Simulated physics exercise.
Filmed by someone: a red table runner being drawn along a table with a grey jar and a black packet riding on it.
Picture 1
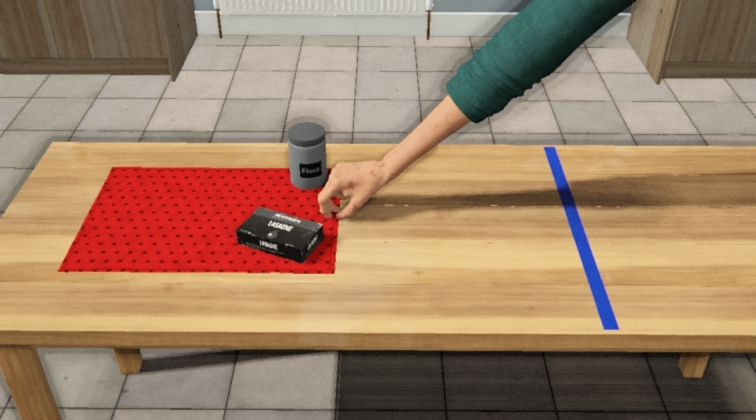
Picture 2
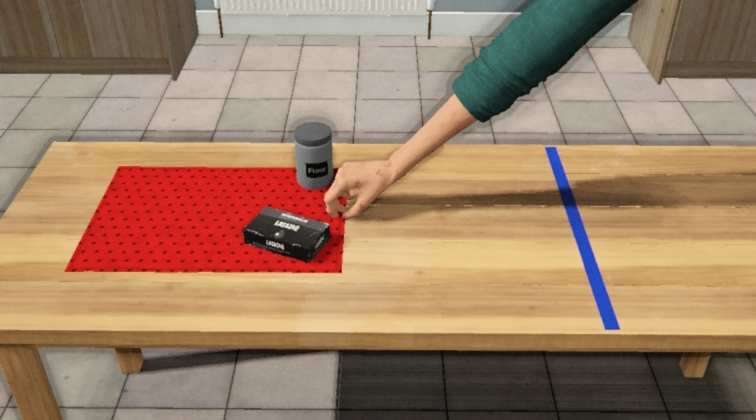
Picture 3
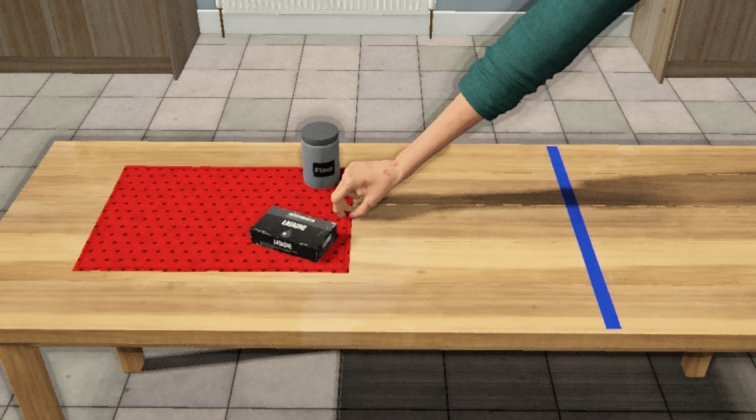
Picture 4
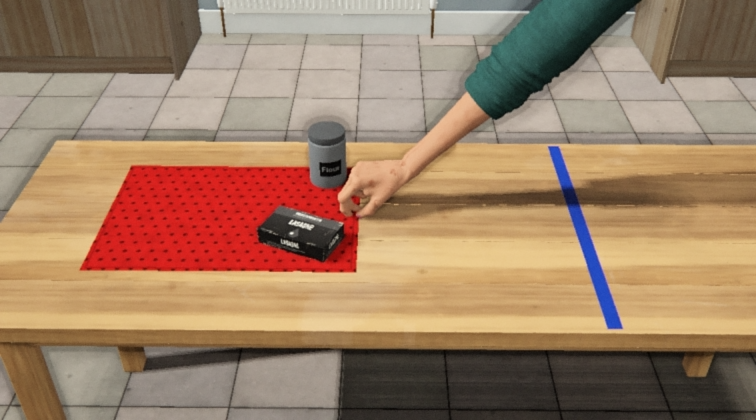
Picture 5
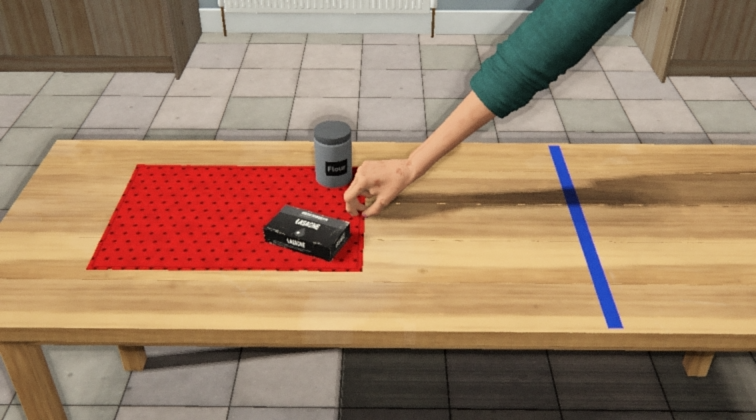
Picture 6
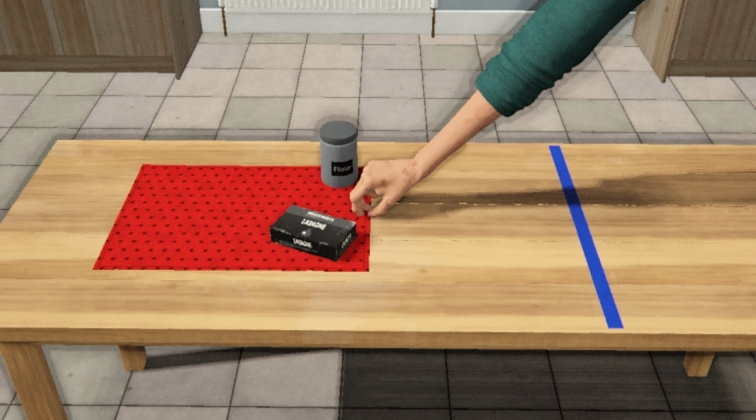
In the video, a hand in a green sleeve draws a red patterned table runner slowly rightward across a wooden table, and the grey jar and black packet move along with it, still short of the blue tape.
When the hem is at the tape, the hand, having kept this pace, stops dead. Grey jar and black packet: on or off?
Grey jar - on; black packet - on.
Then, 1.82 s past the final frame, hem at the tape; grey jar on the cloth near (534, 156); black packet on the cloth near (524, 235).
Then, 1.93 s past the final frame, hem at the tape; grey jar on the cloth near (541, 156); black packet on the cloth near (531, 235).
When it is over, hem at the tape; grey jar on the cloth near (541, 156); black packet on the cloth near (531, 235). The grey jar keeps its seat and the black packet stays on the cloth.
